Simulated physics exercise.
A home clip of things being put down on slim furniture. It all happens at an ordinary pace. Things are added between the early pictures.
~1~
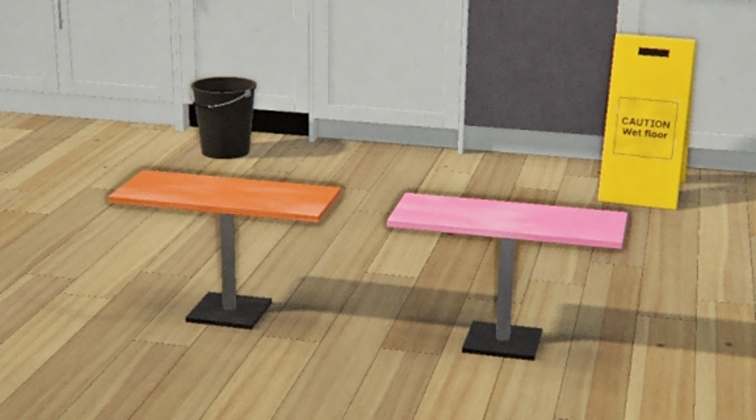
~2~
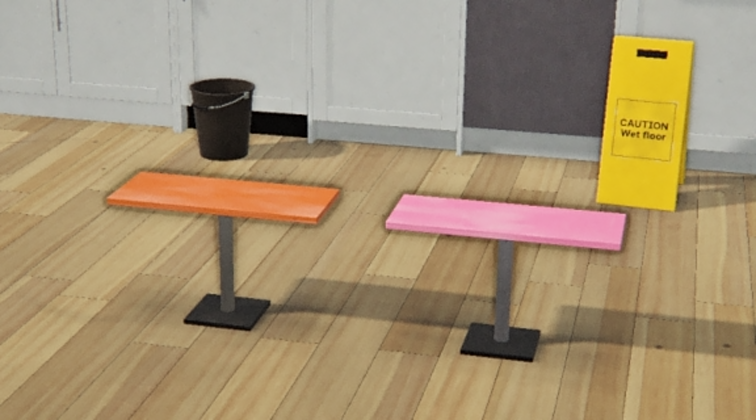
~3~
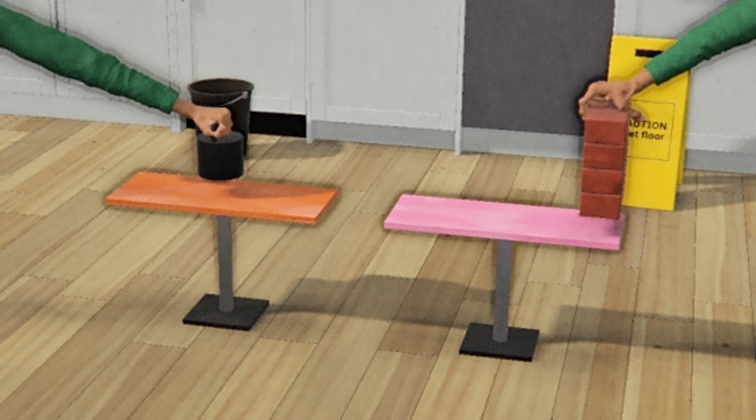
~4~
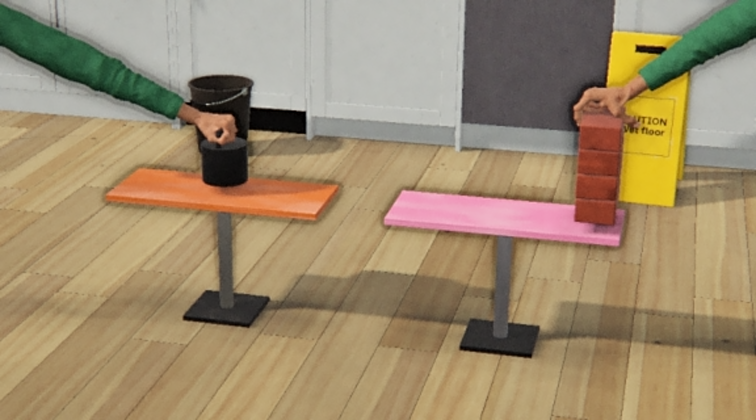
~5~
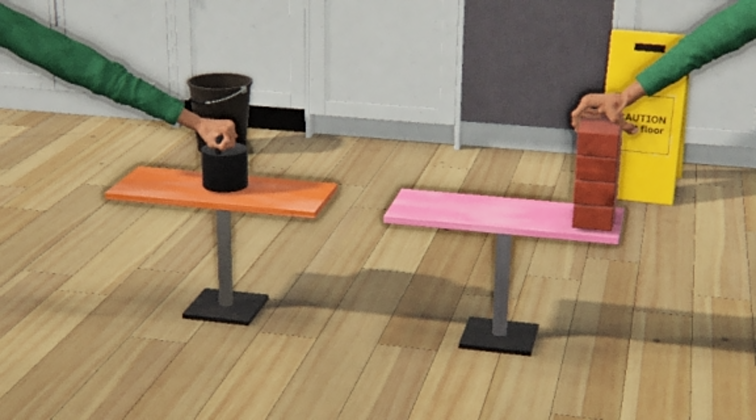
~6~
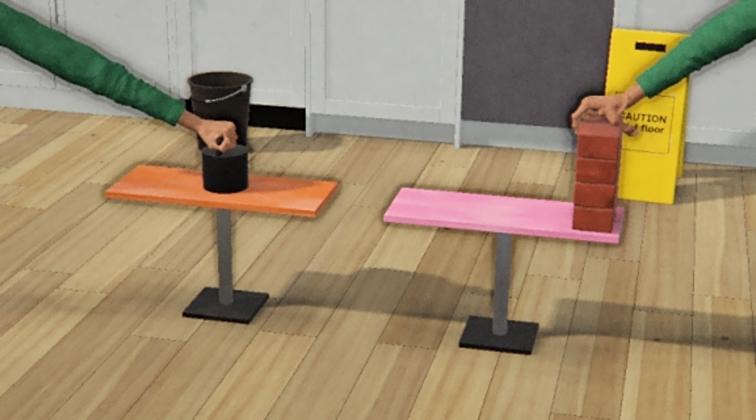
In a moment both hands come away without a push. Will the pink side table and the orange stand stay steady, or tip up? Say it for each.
As it turns out, the pink side table tips up and the orange stand stays flat on its feet.
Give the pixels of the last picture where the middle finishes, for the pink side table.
At about (643, 261).
Then, 0.44 s past the last view, pink side table leaning 19° off how it started near (552, 215); orange stand at rest near (223, 190).
Then, 0.60 s past the last view, pink side table leaning 46° off how it started near (611, 238); orange stand at rest near (223, 190).
Then, 0.72 s past the last view, pink side table leaning 63° off how it started near (646, 256); orange stand at rest near (223, 190).
Finally, the pink side table goes over, near (643, 260); the orange stand keeps steady, near (223, 190).
